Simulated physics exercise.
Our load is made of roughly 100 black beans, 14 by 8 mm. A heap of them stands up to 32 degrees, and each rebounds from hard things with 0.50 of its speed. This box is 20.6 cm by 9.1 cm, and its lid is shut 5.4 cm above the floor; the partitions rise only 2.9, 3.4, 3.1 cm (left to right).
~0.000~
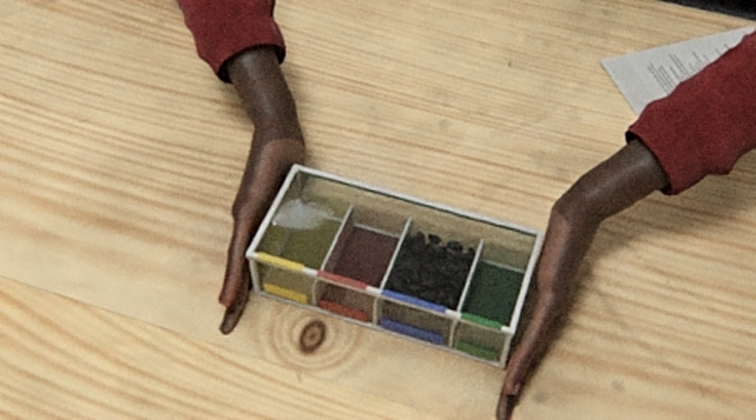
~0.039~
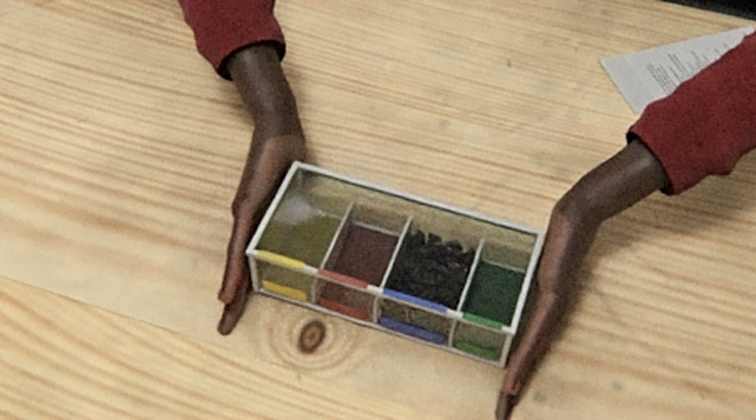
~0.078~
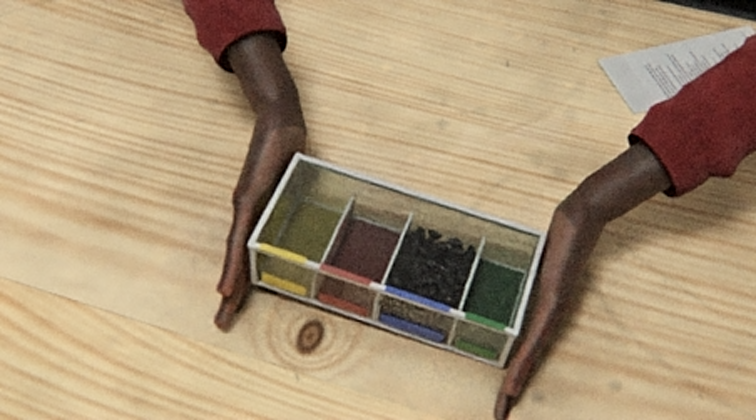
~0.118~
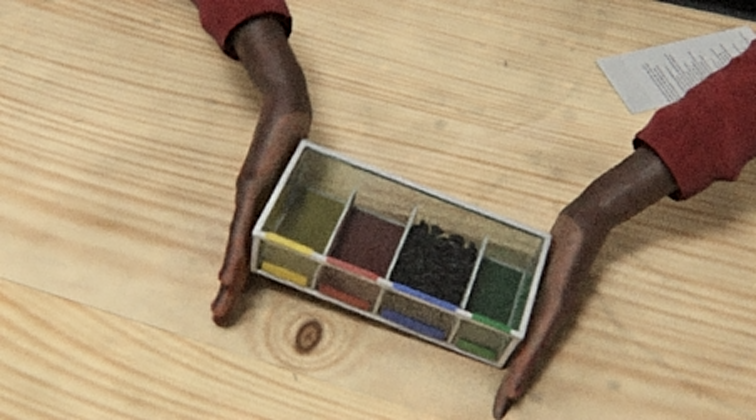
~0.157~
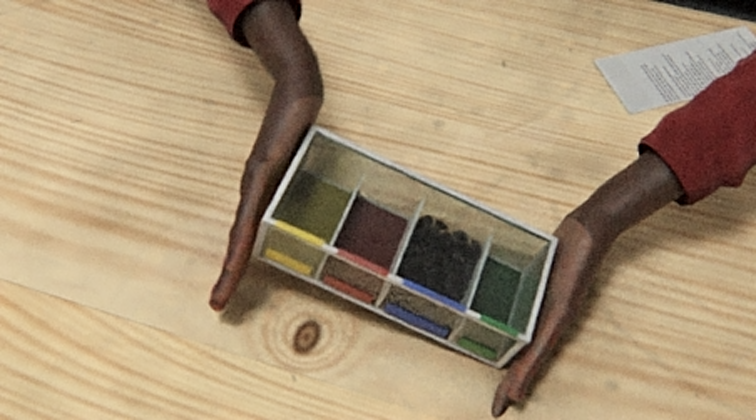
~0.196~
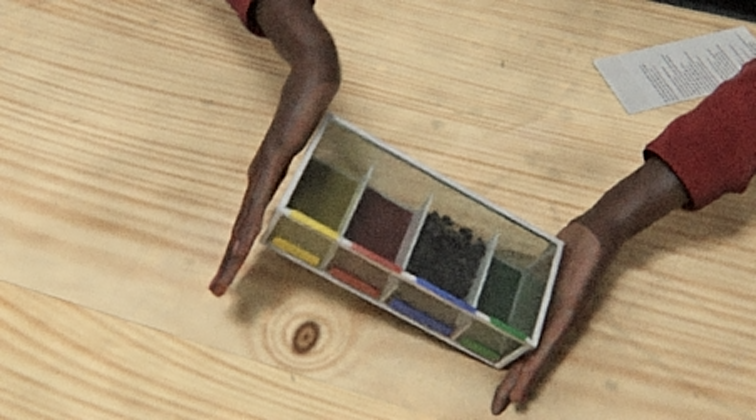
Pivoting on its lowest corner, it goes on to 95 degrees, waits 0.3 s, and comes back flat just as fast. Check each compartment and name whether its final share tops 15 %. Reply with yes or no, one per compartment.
Red compartment no, blue compartment yes, green compartment yes, yellow compartment no.
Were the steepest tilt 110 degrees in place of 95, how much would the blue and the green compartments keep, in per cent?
Result - blue 5 percent, green 95 percent.
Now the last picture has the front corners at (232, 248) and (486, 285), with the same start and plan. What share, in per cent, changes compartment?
I'd put it at about 70 per cent.
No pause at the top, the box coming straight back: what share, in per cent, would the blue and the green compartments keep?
That would leave blue with 30 percent and green with 70 percent.
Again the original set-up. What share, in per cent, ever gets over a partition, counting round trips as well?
Close to 70 in a hundred.
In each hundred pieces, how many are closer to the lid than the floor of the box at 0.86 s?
Around 60 %.
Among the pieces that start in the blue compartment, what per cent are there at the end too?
30 %.
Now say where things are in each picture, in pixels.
Box tilt 0 degrees, front corners at (253, 254) and (509, 329); blue 100 %, in the first frame.
Box tilt 1 degrees, front corners at (253, 251) and (510, 330), in the second frame.
Box tilt 4 degrees, front corners at (254, 244) and (513, 331), lowest corner right front, in the third frame.
Box tilt 10 degrees, front corners at (259, 232) and (518, 333), lowest corner right front, in the fourth frame.
Box tilt 16 degrees, front corners at (269, 219) and (525, 337), lowest corner right front, in the fifth frame.
Box tilt 23 degrees, front corners at (284, 208) and (531, 341), lowest corner right front; blue 100 %. Its pace works out near 165 degrees a second, in the sixth frame.
After 0.86 s, tilt 95 degrees; blue 40 %, green 60 %.
Then, at 1.31 s, tilt 52 degrees; blue 30 %, green 70 %.
After 1.83 s, tilt 0 degrees; blue 30 %, green 70 %.
At rest (2.3 s), red 0 %, blue 30 %, green 70 %, yellow 0 %.
